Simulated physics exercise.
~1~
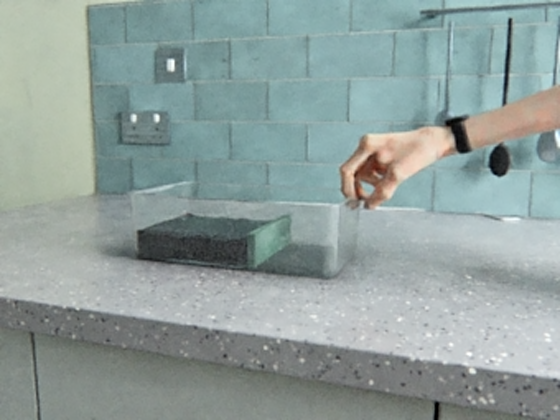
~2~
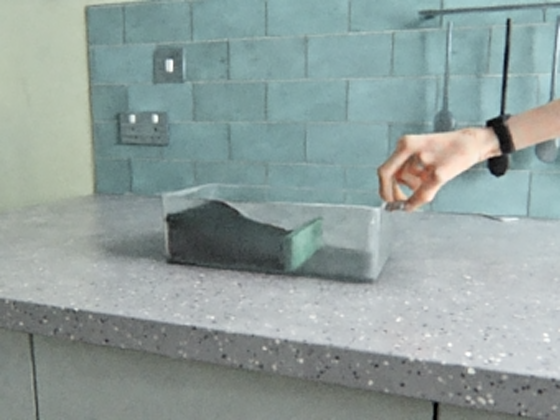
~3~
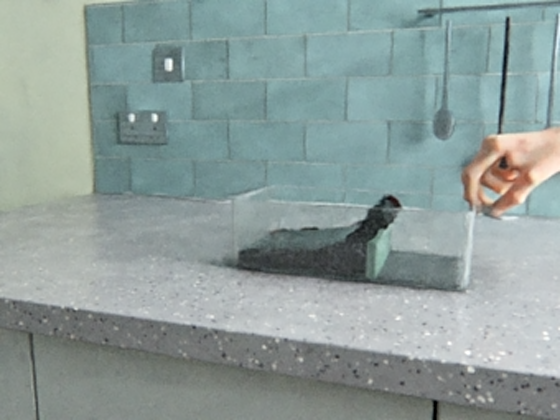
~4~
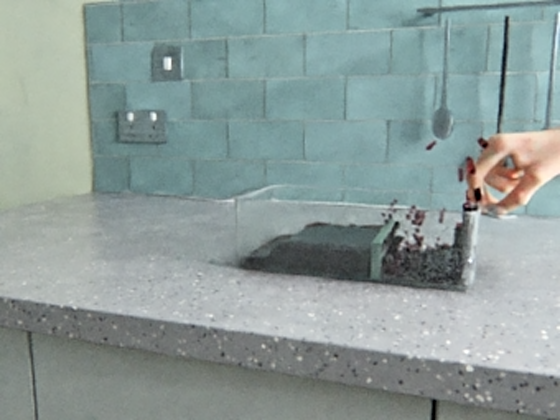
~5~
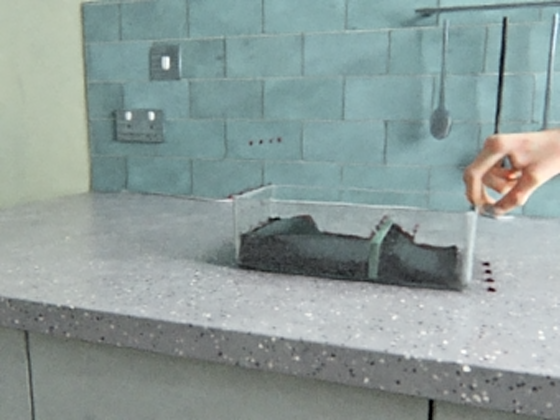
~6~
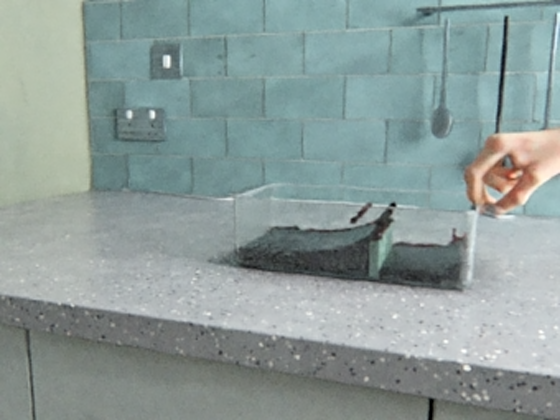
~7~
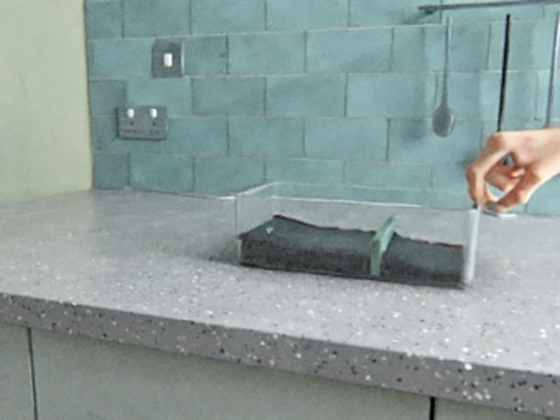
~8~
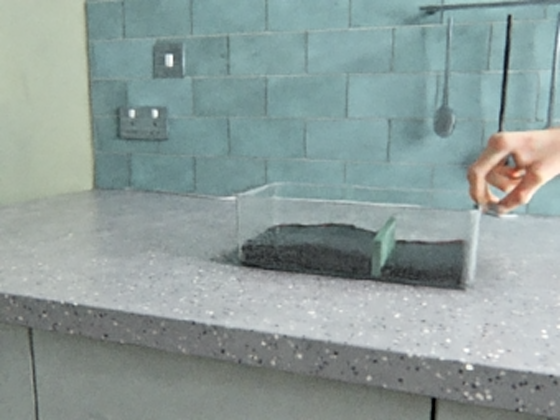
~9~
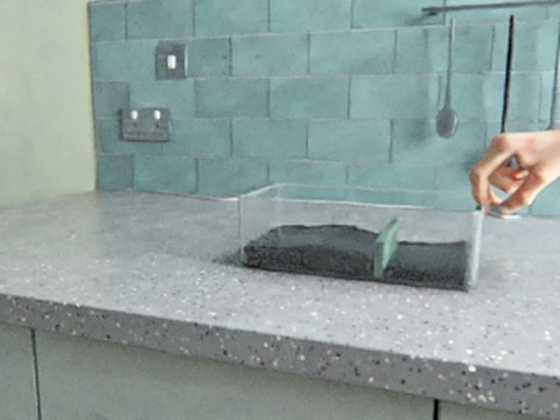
The clip opens on a clear, open food box on a speckled grey counter, with dark liquid to the left of a green divider and a hand gripping the right end. The hand pulls the box to the right, and the liquid slopes up toward the left end. As the box comes to a stop, the liquid surges back, rears up at the divider and spills over it into the empty right part. Dark drops scatter near the hand, and a few leave the box. The liquid rocks on both sides, then settles low, with the divider still upright.
